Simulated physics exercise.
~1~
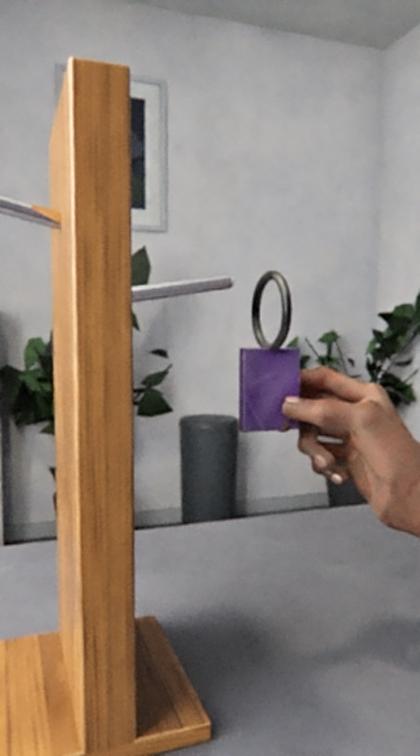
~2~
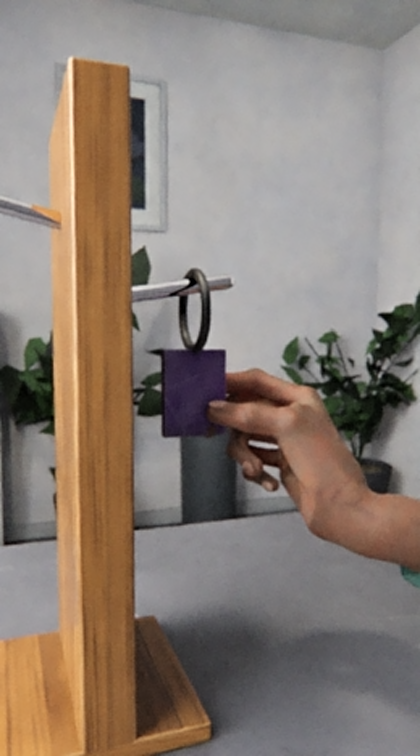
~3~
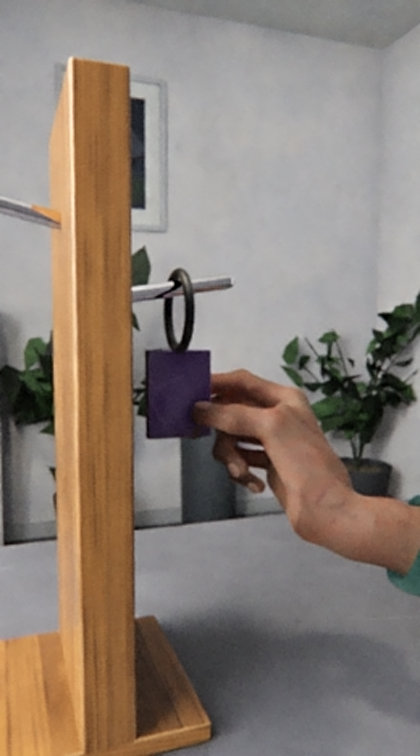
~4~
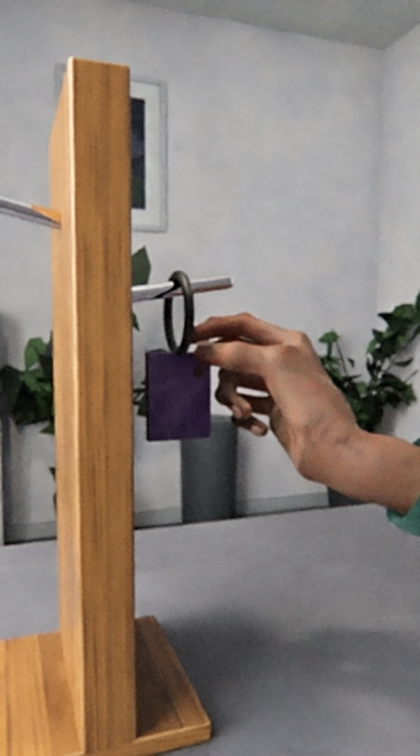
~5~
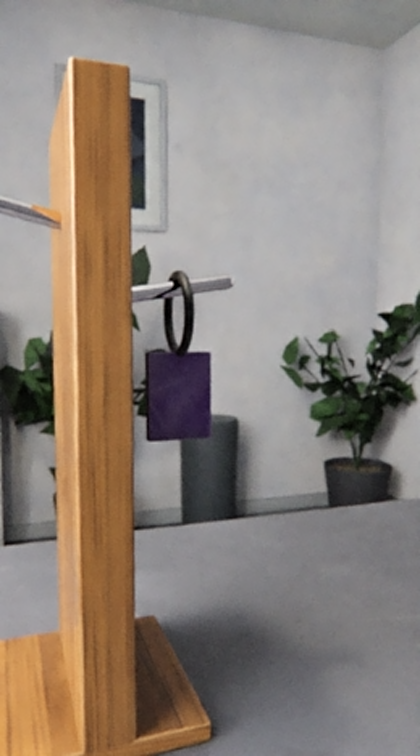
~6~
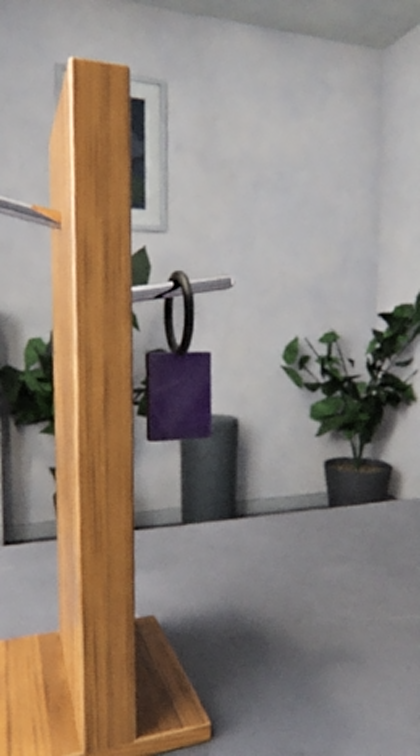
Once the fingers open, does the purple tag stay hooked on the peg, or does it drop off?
The purple tag stays hooked, hanging at rest by its ring from the peg after the hand has gone.
